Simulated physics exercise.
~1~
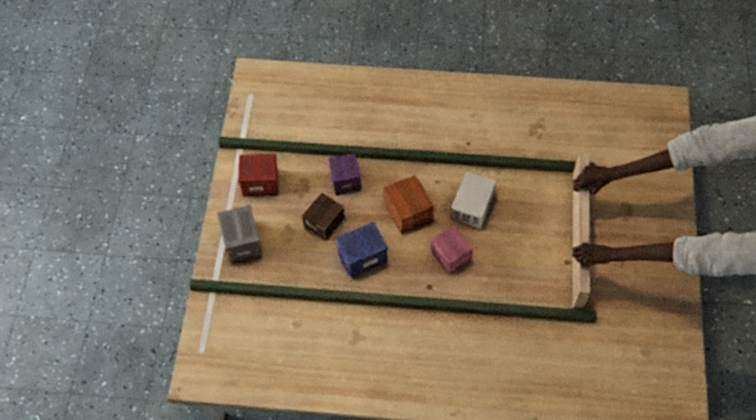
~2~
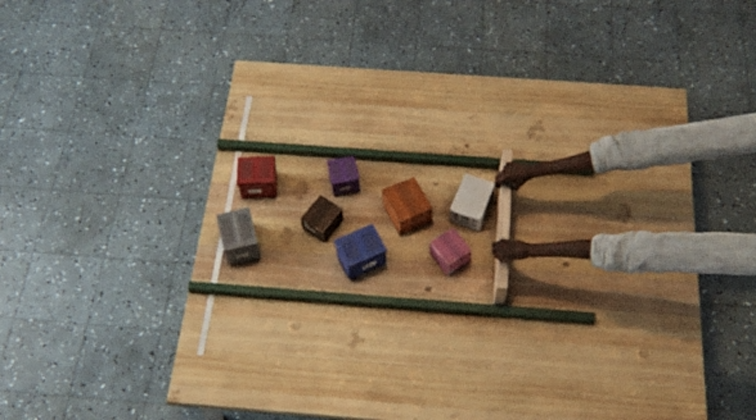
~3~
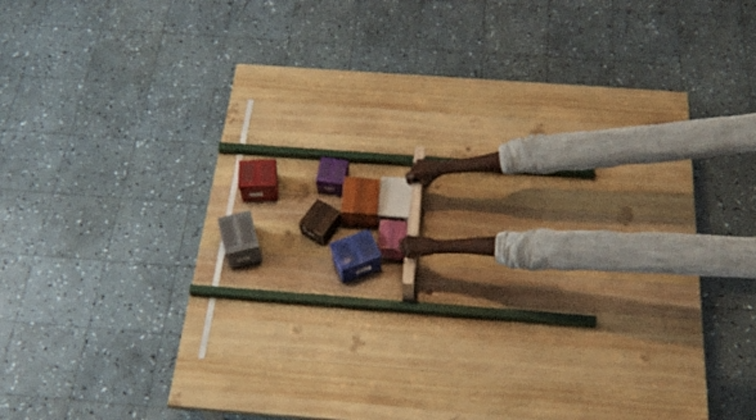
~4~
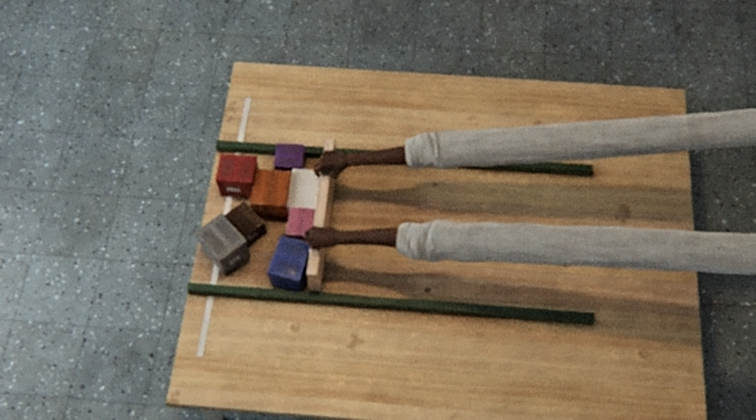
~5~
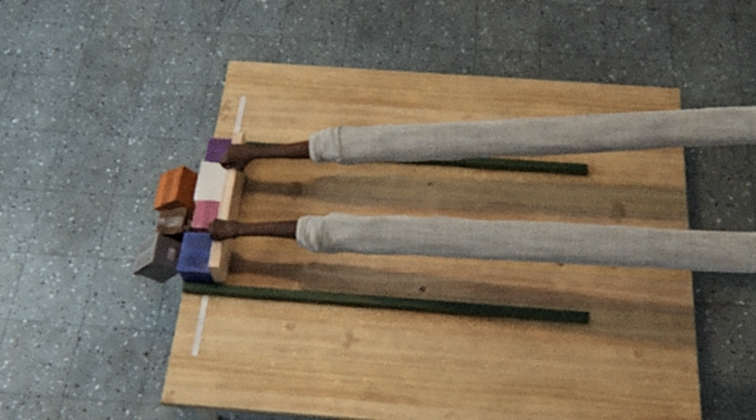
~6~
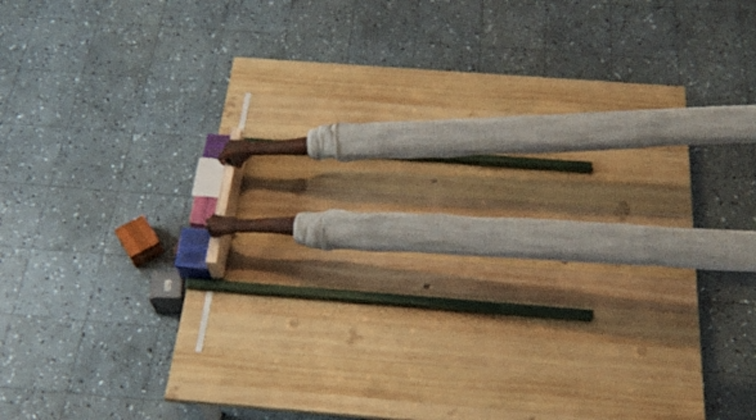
Two hands in pale sleeves push an upright wooden plank leftward across a wooden deck between two dark green rails, seen from above by a slightly swaying camera. Eight boxes lie ahead of it, with red and grey near the white tape at left, purple, brown and blue in the middle, and orange, white and pink nearer the plank. The plank gathers the white, pink and orange boxes, then crowds the rest toward the edge. The orange, brown, red and grey boxes go over the left side. The plank stops near the tape, with purple, white, pink and blue still lined against it.
